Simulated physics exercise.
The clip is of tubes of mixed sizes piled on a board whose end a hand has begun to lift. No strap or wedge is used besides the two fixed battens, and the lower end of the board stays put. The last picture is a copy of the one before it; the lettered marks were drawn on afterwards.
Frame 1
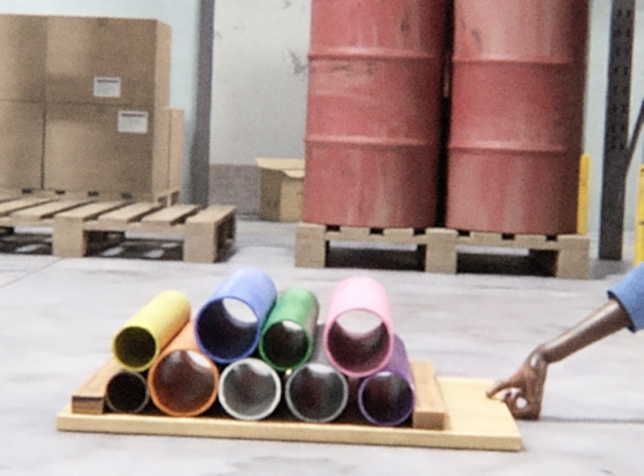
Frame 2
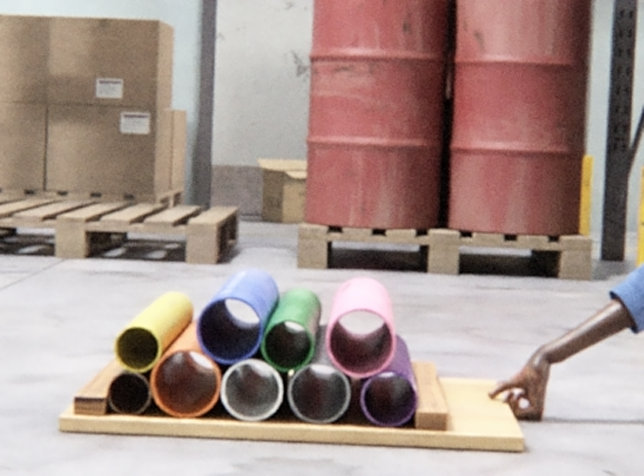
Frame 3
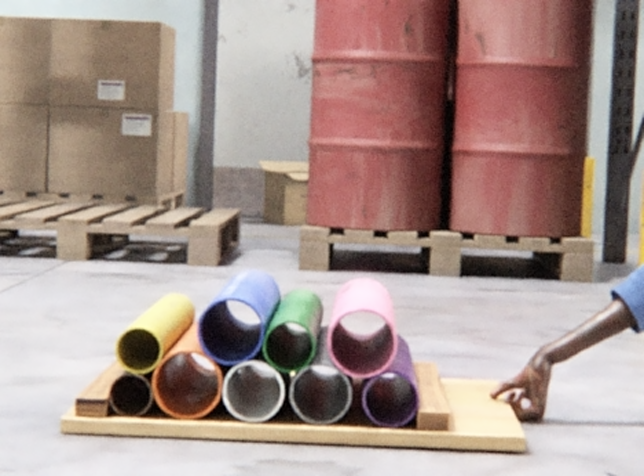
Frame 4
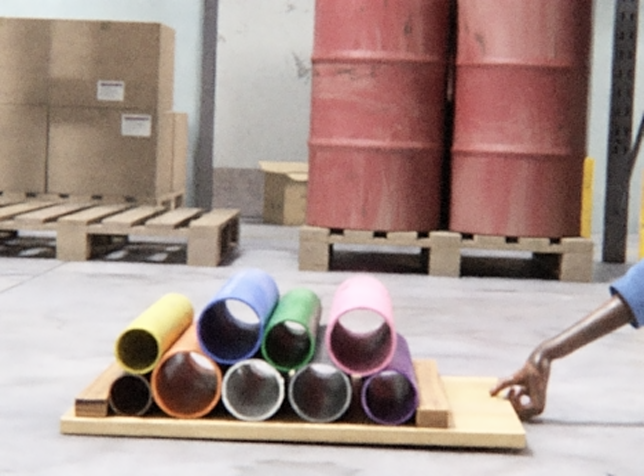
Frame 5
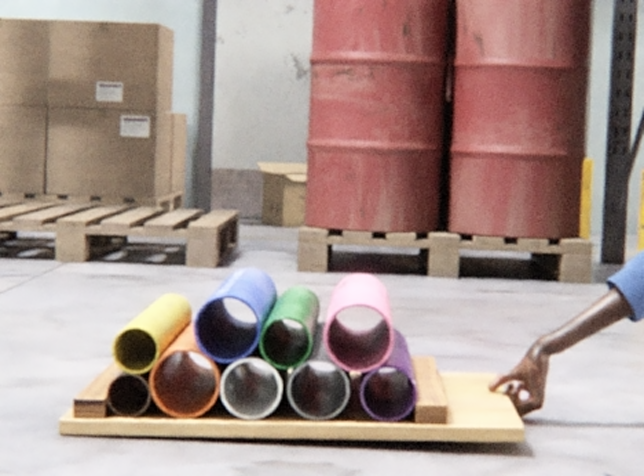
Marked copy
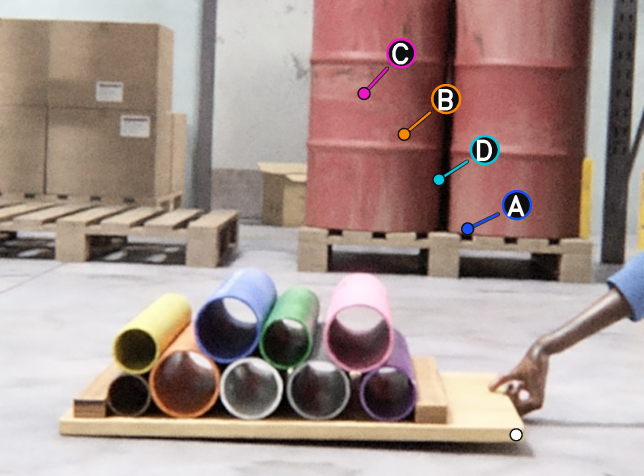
A dark-skinned hand in a blue sleeve, at the right, grips the end of a pale wooden board and, toward the close, raises it very slightly. Nine tubes lie on the board in two rows, yellow, blue, green and pink above black, orange, grey, another grey and purple. The low, nearly steady view shows a warehouse floor, with boxes, pallets and red drums behind, and the tubes barely shift.
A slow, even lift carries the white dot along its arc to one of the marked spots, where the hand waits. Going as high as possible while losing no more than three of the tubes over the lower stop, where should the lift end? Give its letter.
The highest mark that will do is A.
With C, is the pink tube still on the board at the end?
No.
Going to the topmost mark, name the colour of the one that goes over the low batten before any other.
The yellow one.
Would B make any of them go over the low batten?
At B: Yes.
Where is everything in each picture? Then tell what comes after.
The first frame shows pink tube (359, 341); green tube (285, 344); board (296, 394).
The second frame shows board (298, 394).
The third frame shows board (300, 395); purple tube (391, 399); pink tube (362, 343); yellow tube (139, 350).
The fourth frame shows board (299, 394); orange tube (186, 383).
The fifth frame shows board (298, 392); orange tube (185, 383).
On the marked copy, A at (467, 229); B at (404, 135); C at (364, 93); D at (439, 180); the white dot at (516, 435).
Taking A. A third of the way, board at 17°.
Two thirds of the way, board at 28°.
When it is over, board at 28°, one over the low batten (yellow).
As for the rest, B four over the low batten (blue, yellow, pink, green); C four over the low batten (blue, yellow, pink, green); D four over the low batten (blue, yellow, pink, green).
